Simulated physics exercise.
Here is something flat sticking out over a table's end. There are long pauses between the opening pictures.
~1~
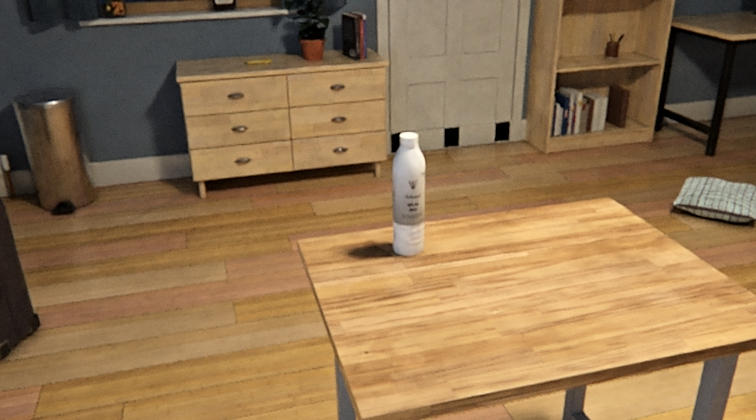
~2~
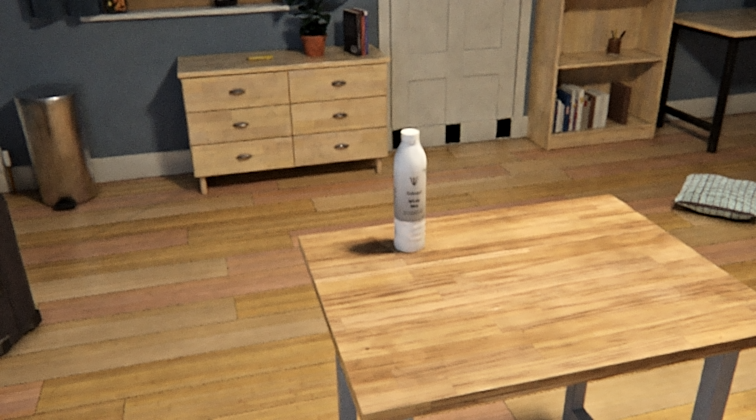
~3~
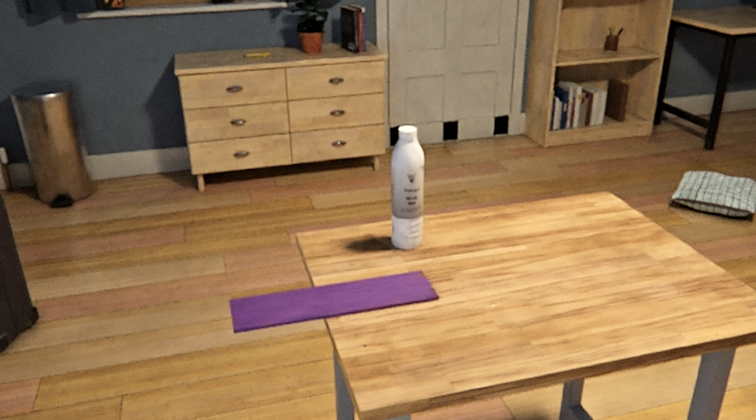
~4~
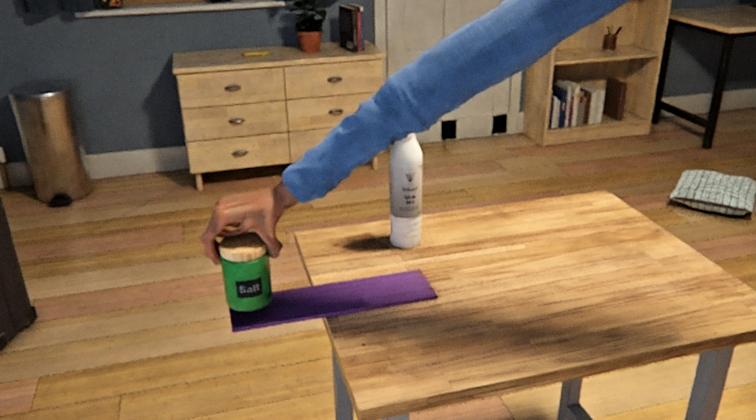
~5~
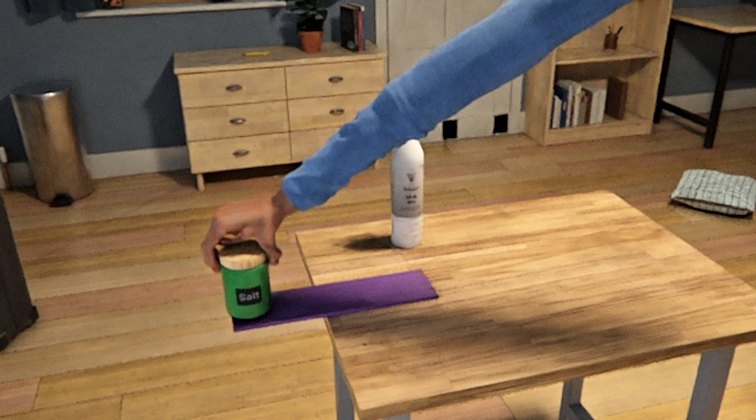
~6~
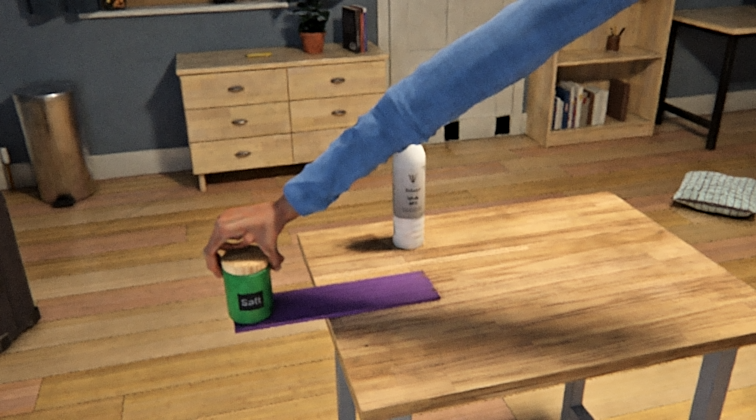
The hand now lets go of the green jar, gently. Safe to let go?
In the end the board comes down.
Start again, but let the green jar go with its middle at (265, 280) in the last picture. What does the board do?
Then it goes over.
Then, 0.40 s after the last picture, green jar now down on the floor or falling; purple board tipped 73° from how it was.
Then, 0.60 s after the last picture, purple board now down on the floor or falling.
Then, 0.70 s after the last picture, things are still on the move.
By the end, down on the floor or falling, purple board and green jar; white bottle in place. The board tips off the edge.
